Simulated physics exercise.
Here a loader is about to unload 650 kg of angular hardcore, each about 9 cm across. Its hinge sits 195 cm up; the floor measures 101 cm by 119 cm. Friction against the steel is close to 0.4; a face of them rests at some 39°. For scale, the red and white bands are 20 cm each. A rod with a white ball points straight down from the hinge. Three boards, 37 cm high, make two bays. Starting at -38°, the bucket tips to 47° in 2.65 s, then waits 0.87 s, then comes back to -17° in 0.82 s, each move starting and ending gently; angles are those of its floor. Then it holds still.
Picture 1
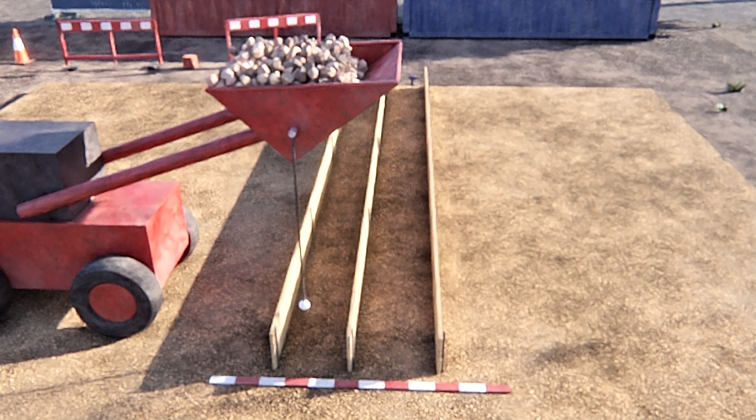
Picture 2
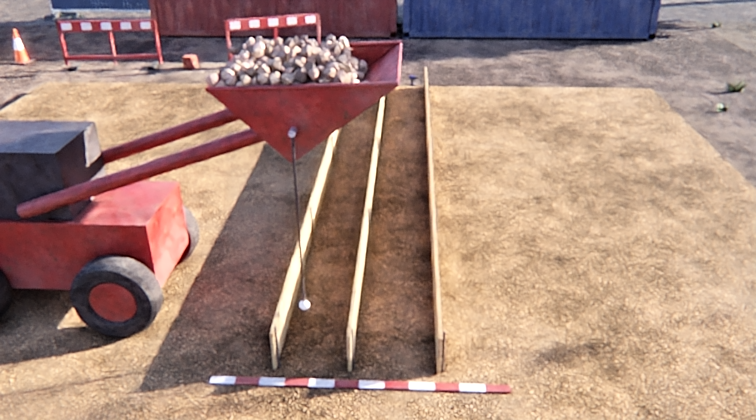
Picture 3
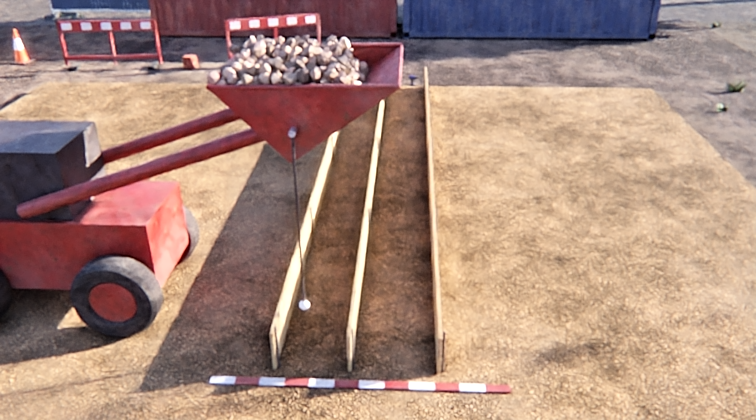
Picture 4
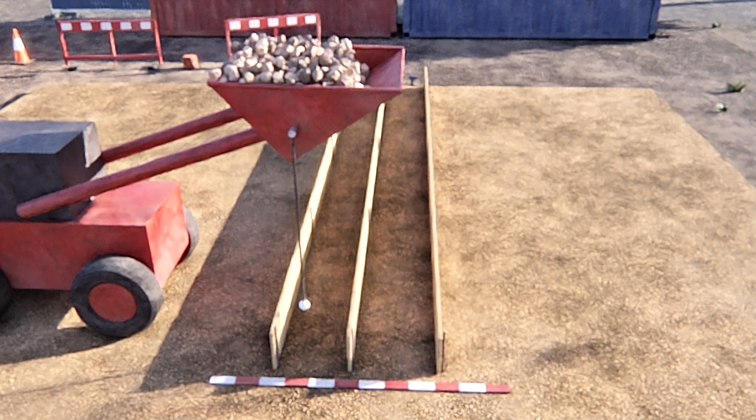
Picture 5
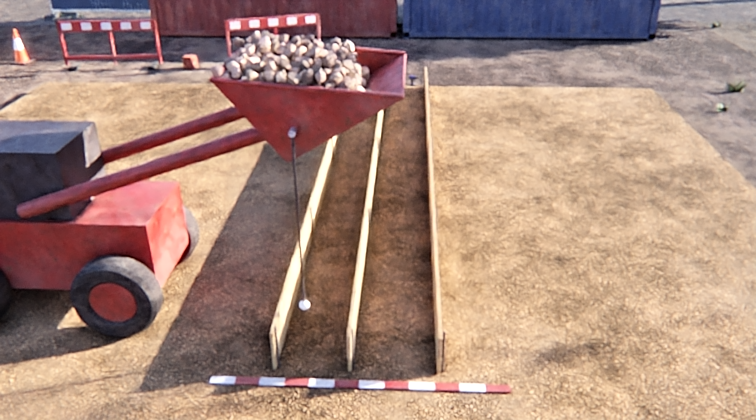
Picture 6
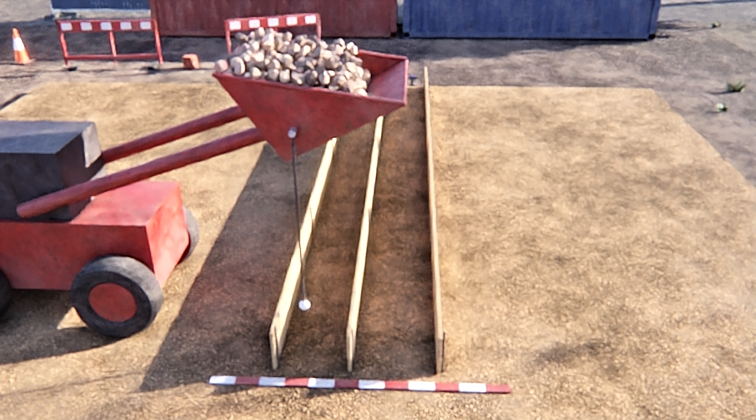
Red loader bucket heaped with pale stones tilting slightly downward at its right-hand lip above wooden boards on sandy ground.
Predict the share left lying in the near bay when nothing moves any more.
Some 0 per cent of it.
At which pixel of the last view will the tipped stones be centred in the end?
Around (411, 294).
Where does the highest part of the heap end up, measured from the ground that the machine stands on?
About 50 cm above it.
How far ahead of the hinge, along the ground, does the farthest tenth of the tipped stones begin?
About 150 cm.
A little later the floor is at 34°; 85 % in the bucket, 15 % in the far bay; the foremost stones are at (433, 228).
Then the floor is at 47°; 4 % in the bucket, 84 % in the far bay, 12 % past the last board; the foremost stones are at (526, 300).
Later still the floor is at -17°; 0 % in the bucket, 82 % in the far bay, 18 % past the last board; the foremost stones are at (560, 315).
In the end the floor is at -17°; 0 % in the bucket, 82 % in the far bay, 18 % past the last board; the foremost stones are at (560, 315).
